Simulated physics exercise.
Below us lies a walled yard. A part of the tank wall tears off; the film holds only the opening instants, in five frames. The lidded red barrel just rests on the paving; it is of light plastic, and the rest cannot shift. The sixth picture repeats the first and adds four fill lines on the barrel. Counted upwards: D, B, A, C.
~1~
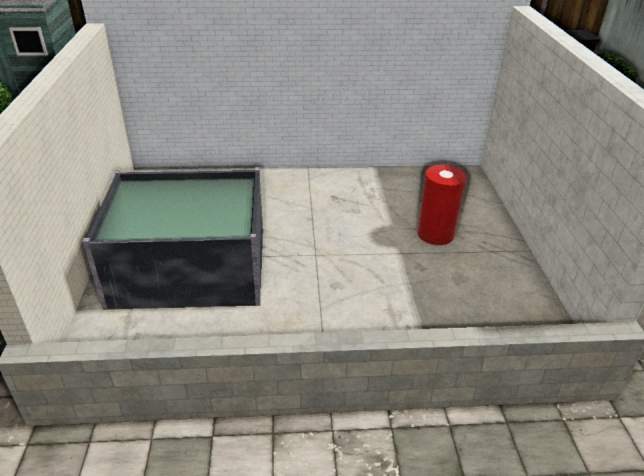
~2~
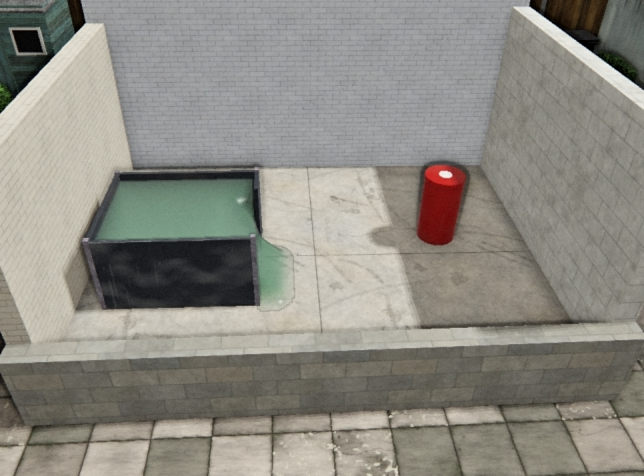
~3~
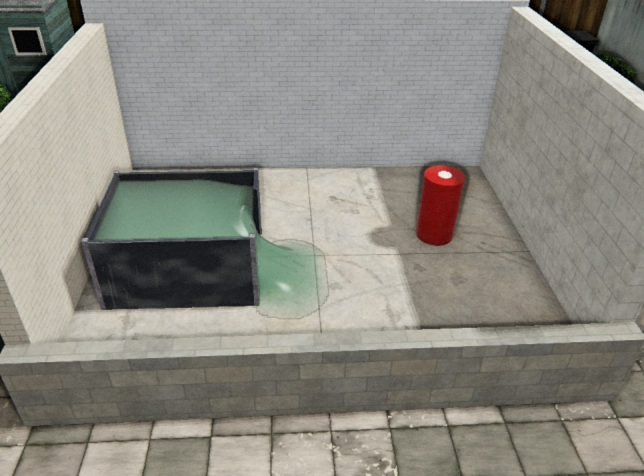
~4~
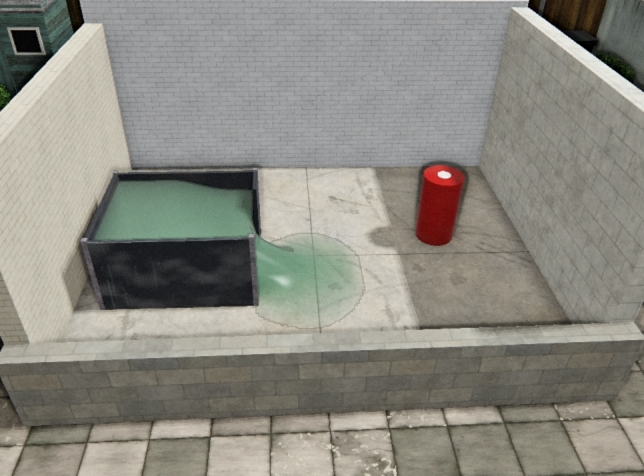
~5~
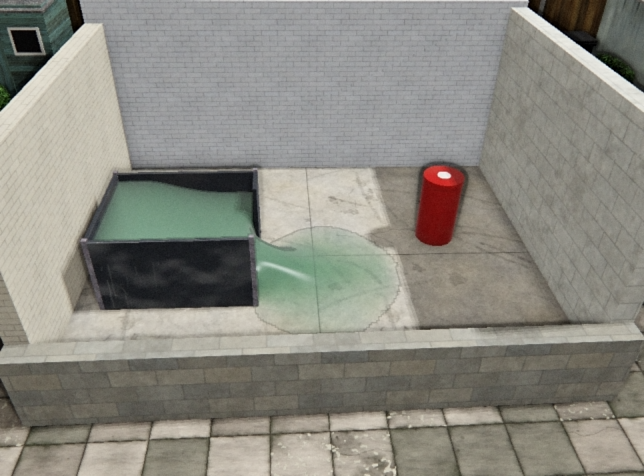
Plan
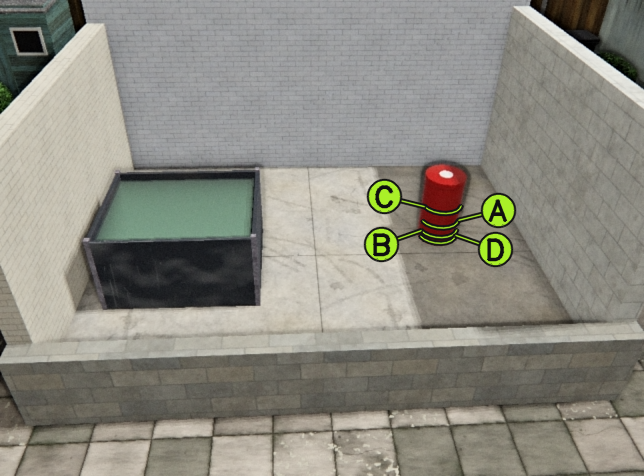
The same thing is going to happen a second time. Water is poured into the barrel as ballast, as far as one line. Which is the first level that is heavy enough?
C.
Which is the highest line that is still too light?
A it is.
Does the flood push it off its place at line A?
Yes, that goes wrong.
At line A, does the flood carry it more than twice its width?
No, less.
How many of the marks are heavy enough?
One.
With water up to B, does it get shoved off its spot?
Yes, that goes wrong.
On the marked copy, A at (443, 228); B at (441, 237); C at (446, 213); D at (440, 243); from the bottom up D, B, A, C.
Choosing A, it is pushed about its own width away.
Choosing B, it is pushed about 5 times its own width away.
Choosing C, it does not move.
Choosing D, it is pushed about 8 times its own width away.
